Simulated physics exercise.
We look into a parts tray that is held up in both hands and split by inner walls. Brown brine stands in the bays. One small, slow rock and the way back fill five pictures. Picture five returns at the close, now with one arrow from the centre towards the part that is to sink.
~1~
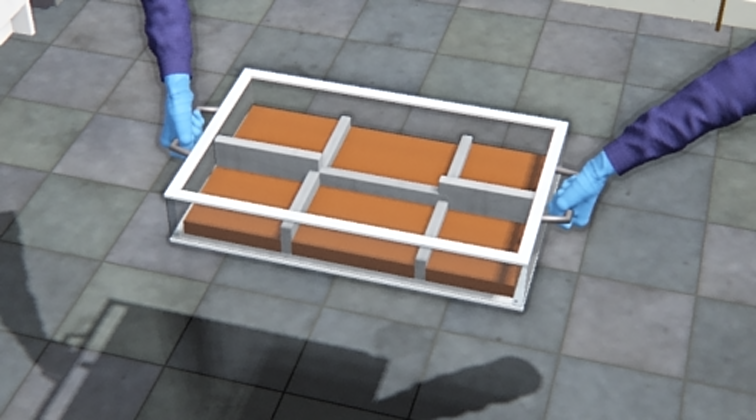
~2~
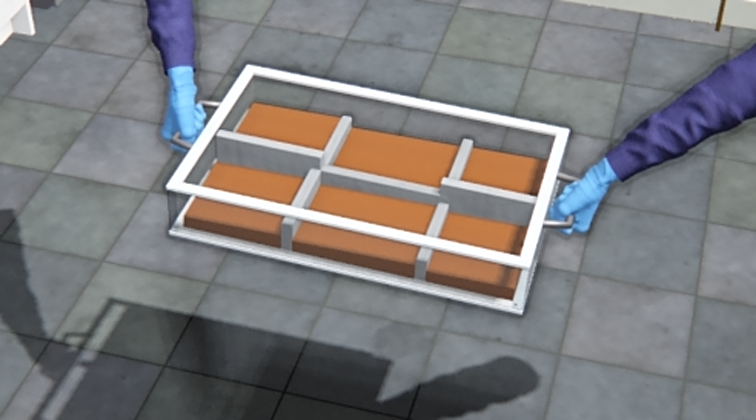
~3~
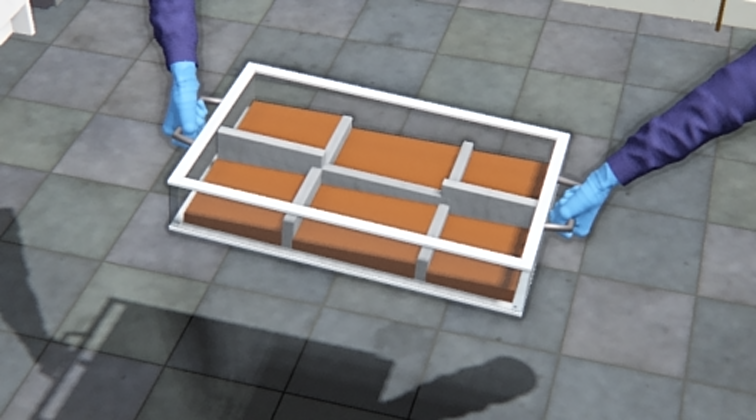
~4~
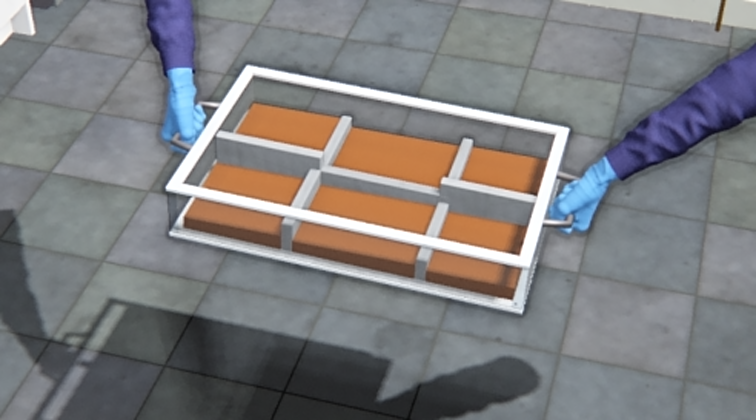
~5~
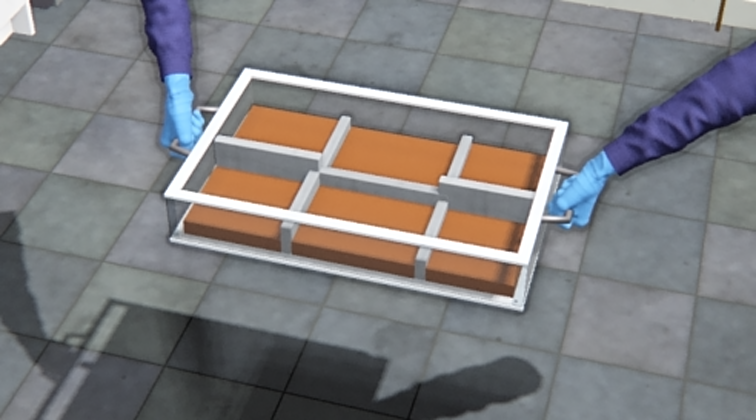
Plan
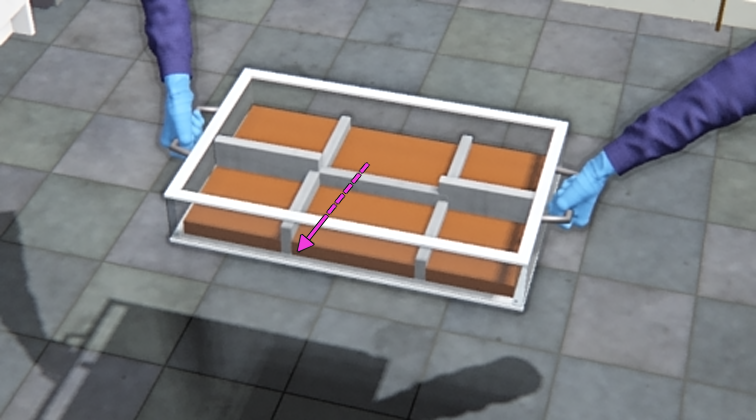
Above a grey tiled floor, two blue-gloved hands in purple sleeves hold a white-framed tray by its end handles, with brown brine in its six walled bays. The hands tilt the tray very slightly down toward the back right, then ease it back to level, the brine staying within its bays.
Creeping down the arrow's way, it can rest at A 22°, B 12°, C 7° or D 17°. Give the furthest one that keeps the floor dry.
Go for A.
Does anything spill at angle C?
No, not at all.
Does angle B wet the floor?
No.
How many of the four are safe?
All of the four.
The arrow ends at (301, 246).
For angle A, nothing spills; the back left bay holds the most.
For angle B, nothing spills; the front middle bay holds the most.
For angle C, nothing spills; the front middle bay holds the most.
For angle D, nothing spills; the front middle bay holds the most.
